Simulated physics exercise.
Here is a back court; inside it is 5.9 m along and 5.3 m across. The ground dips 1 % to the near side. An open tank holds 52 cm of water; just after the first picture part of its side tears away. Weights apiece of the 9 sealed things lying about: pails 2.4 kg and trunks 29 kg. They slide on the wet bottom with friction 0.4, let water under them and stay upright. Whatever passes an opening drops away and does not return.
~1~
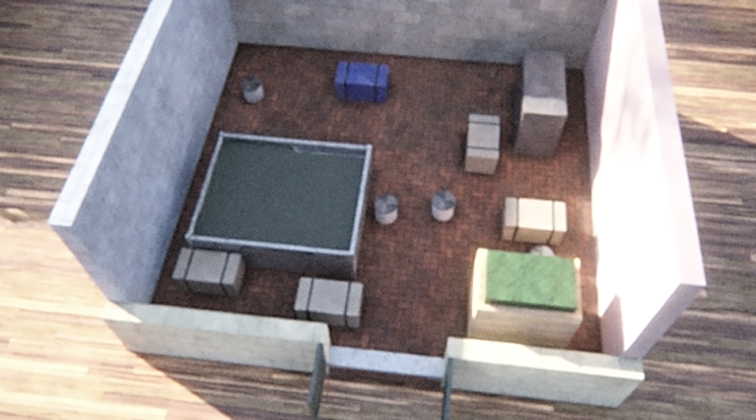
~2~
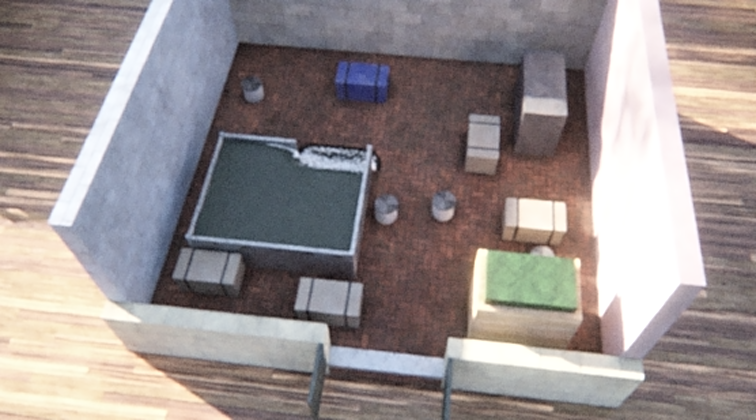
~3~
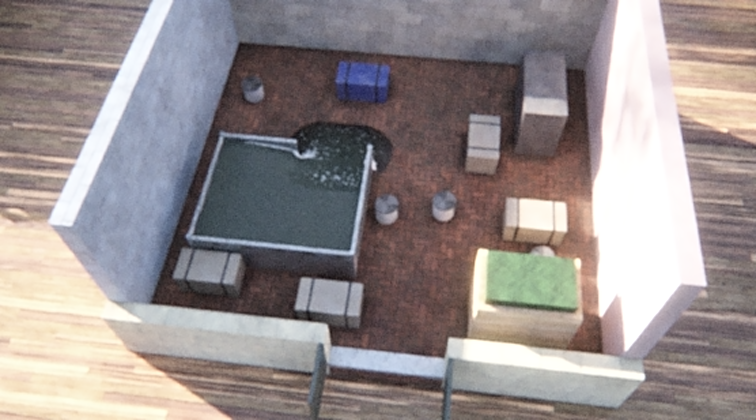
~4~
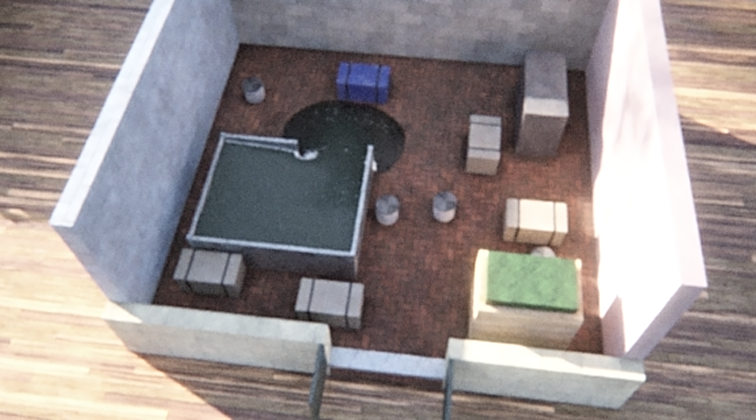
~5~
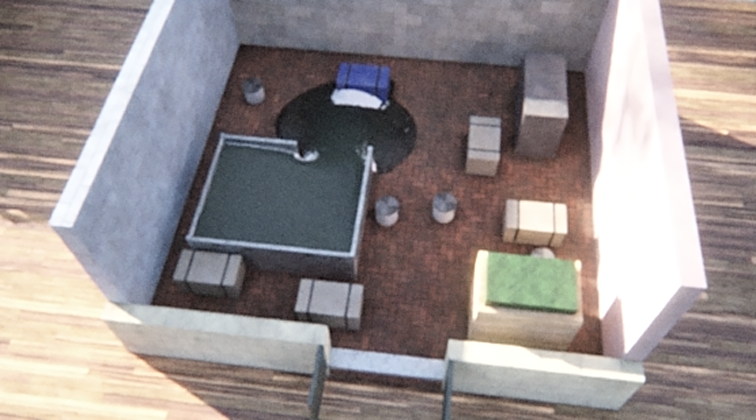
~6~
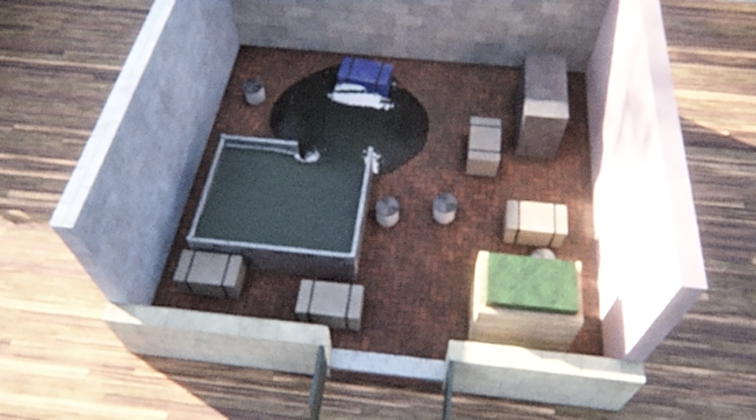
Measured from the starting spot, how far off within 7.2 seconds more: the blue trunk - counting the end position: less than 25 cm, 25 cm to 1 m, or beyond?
The blue trunk gets carried off.
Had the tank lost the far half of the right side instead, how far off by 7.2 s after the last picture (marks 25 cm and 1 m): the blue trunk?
Then the blue trunk stays put.
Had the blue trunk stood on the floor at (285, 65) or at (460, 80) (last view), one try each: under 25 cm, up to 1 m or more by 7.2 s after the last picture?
In that order: It travels far; it gets carried off.
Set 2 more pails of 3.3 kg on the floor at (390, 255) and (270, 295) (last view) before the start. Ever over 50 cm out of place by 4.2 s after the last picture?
In that order: Under, less.
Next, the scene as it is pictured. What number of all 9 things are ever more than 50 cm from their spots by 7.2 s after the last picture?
3 of them.
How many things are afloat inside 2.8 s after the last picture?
2 of them.
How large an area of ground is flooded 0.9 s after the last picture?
About 12.0 m2.
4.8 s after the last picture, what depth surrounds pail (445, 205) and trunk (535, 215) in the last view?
Roughly 3 and 4 cm.
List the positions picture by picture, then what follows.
The blue trunk at (362, 74) rests on the ground; water covers 3.6 m2; 0 of 9 have shifted, in the first picture.
The blue trunk at (363, 74), on the bottom; water covers 4.2 m2; 0 of 9 have shifted, in the second picture.
The blue trunk at (363, 74), on the bottom; 4.8 m2 under water; 0 of 9 have shifted, in the third picture.
The blue trunk at (364, 74), on the bottom; water covers 5.7 m2; 0 of 9 have shifted, in the fourth picture.
The blue trunk at (363, 75), on the bottom; 6.5 m2 under water; 0 of 9 have shifted, in the fifth picture.
The blue trunk at (365, 70), on the bottom, 13 cm from its start; 7.4 m2 under water; 1 of 9 have shifted, in the sixth picture.
Then, 0.9 s after the last picture the blue trunk is near (374, 47), 0.7 m from its start, aground; 0 of 9 are out; 0 afloat.
Then, 2.8 s after the last picture the blue trunk is near (389, 52), 0.6 m from its start, afloat; 0 of 9 are out; 2 afloat.
Then, 4.8 s after the last picture the blue trunk is near (463, 60), 1.6 m from its start, afloat; 0 of 9 are out; 2 afloat.
Then, 7.2 s after the last picture the blue trunk is near (493, 76), 2.0 m from its start, afloat; 0 of 9 are out; 3 afloat.
